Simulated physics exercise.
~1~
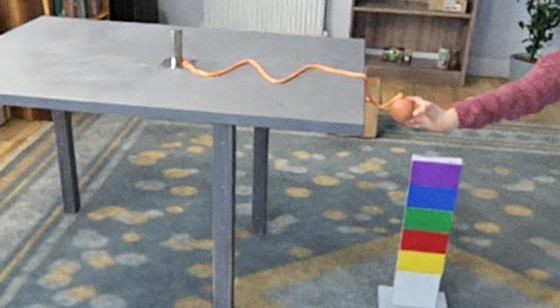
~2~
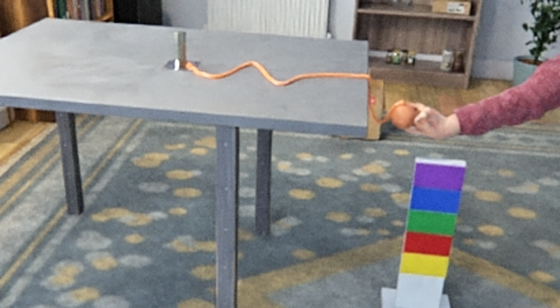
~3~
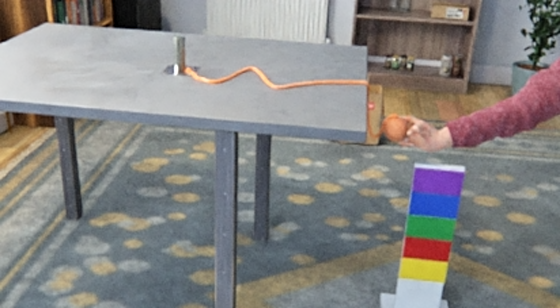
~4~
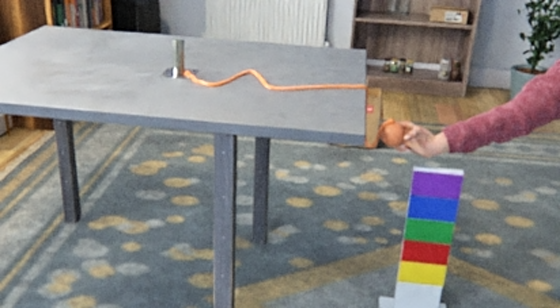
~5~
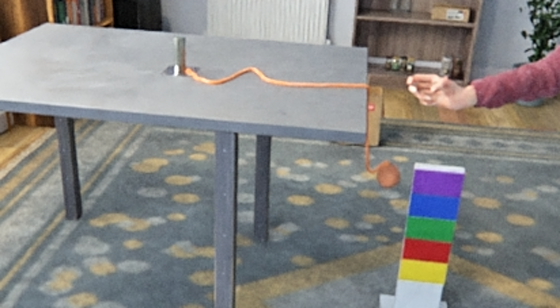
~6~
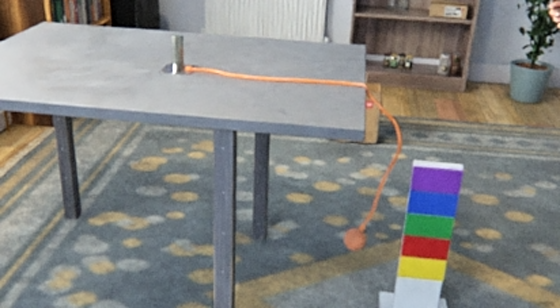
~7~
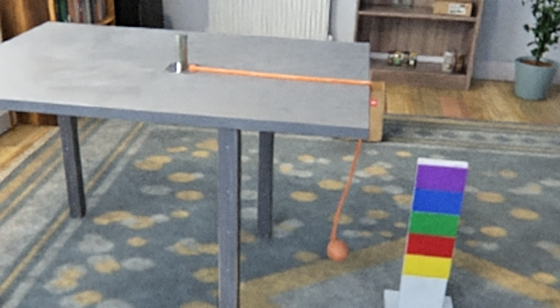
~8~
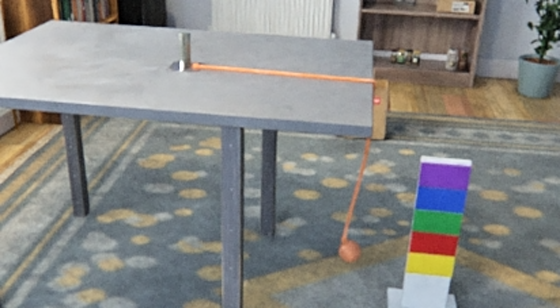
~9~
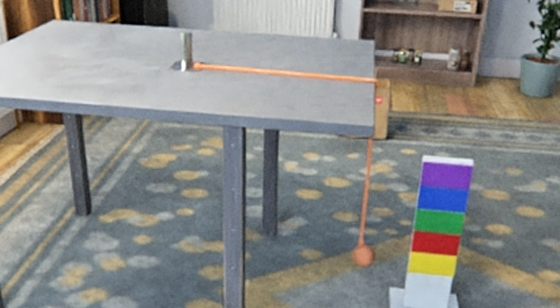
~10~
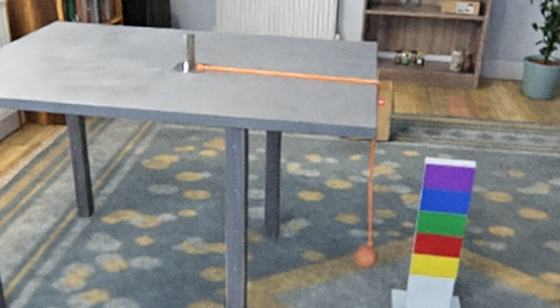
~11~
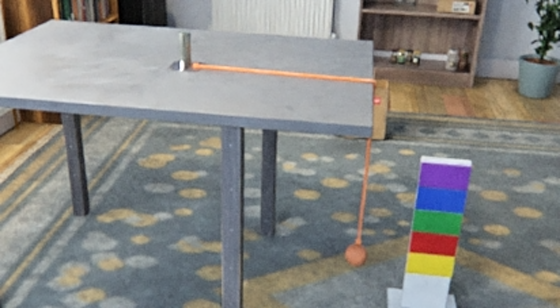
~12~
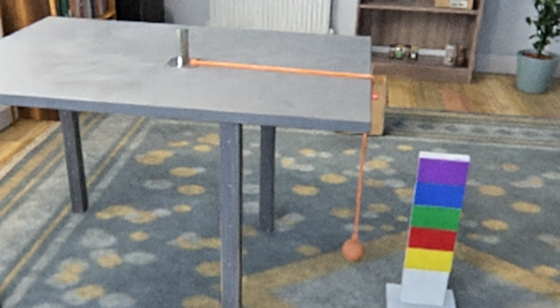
Orange on a cord tied to a tabletop post dropping from a hand, swinging below the edge and hanging level with yellow.
